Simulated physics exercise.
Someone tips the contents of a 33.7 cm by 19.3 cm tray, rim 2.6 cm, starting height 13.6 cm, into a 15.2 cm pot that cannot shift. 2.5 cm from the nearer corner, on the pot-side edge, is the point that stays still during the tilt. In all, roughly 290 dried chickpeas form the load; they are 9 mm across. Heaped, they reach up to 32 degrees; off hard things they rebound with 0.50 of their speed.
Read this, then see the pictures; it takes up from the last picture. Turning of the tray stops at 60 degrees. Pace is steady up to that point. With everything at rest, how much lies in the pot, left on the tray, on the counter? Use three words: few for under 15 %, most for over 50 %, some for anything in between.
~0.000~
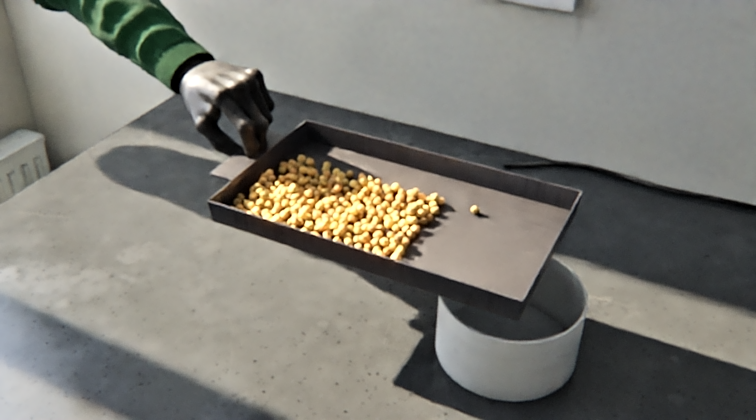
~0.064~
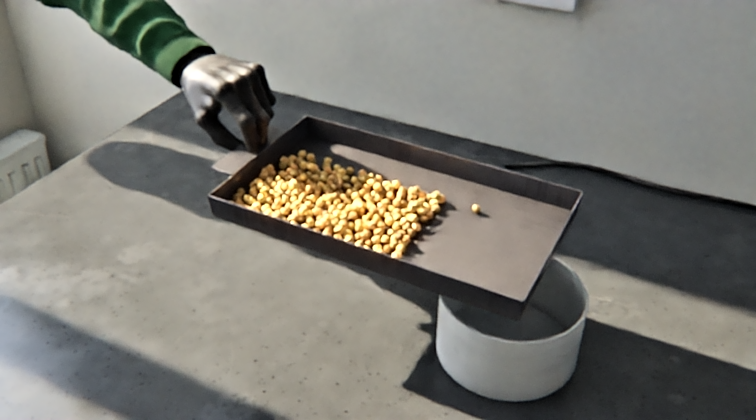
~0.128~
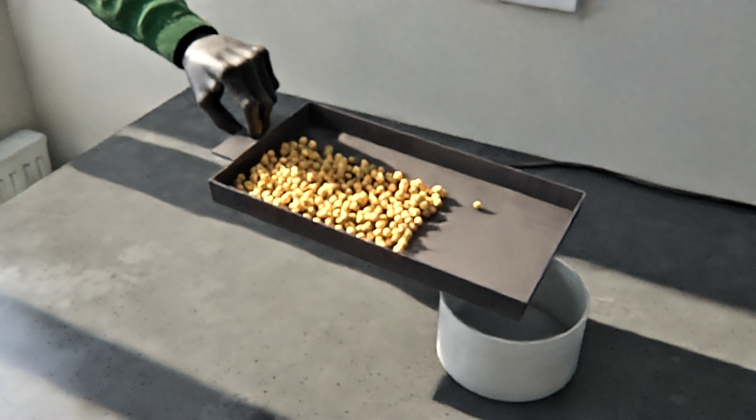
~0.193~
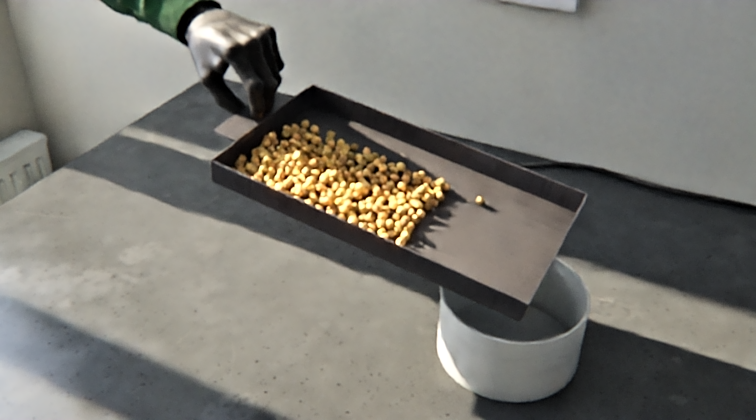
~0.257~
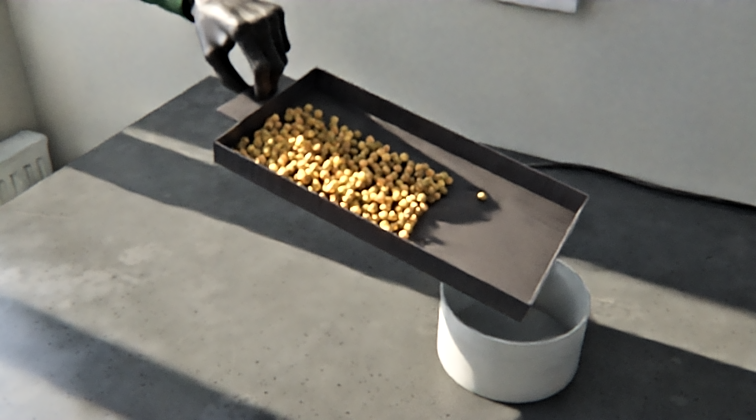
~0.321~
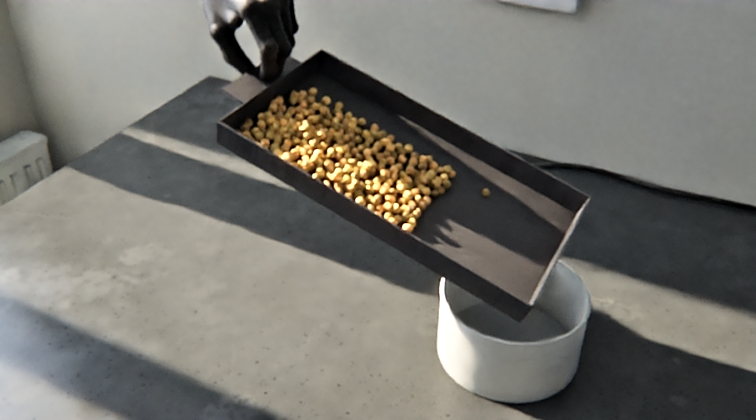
Pot: Few; tray: Most; counter: Some.
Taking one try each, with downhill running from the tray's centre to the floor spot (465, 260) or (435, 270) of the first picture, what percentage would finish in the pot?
Approximately 0 percent, then 0 percent.
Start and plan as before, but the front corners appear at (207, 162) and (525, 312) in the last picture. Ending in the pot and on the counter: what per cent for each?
Pot 0 % / counter 5 %.
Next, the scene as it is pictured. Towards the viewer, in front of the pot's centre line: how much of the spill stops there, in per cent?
Share: Roughly 60 %.
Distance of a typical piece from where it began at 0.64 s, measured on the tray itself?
I'd say close to 7 centimetres.
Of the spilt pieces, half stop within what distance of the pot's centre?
Roughly 18 centimetres.
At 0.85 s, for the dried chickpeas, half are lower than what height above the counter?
Some 16 cm.
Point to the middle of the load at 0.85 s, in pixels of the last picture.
Load centre: About (537, 241) px.
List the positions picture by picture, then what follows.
Tray tilt 0 degrees, front corners at (211, 200) and (520, 298); middle of the pieces at (336, 207); pot at (513, 290), in the first picture.
Tray tilt 1 degrees, front corners at (211, 195) and (522, 299); middle of the pieces at (337, 203), in the second picture.
Tray tilt 5 degrees, front corners at (212, 179) and (524, 299), lowest corner right back; middle of the pieces at (338, 194), in the third picture.
Tray tilt 9 degrees, front corners at (214, 160) and (527, 301), lowest corner right back; middle of the pieces at (340, 181), in the fourth picture.
Tray tilt 13 degrees, front corners at (217, 141) and (529, 302), lowest corner right back; middle of the pieces at (343, 169), in the fifth picture.
Tray tilt 17 degrees, front corners at (222, 122) and (531, 303), lowest corner right back; middle of the pieces at (348, 157); pot at (515, 292). Its pace works out near 65 degrees a second, in the sixth picture.
Then, at 0.64 s, tilt 38 degrees; the tray holds 100 %, the pot 0 %.
After 0.85 s, tilt 52 degrees; the tray holds 100 %, the pot 0 %.
After 1.18 s, tilt 60 degrees; the tray holds 80 %, the pot 0 %.
At rest (1.9 s), pot 0 %, tray 75 %, counter 25 %.
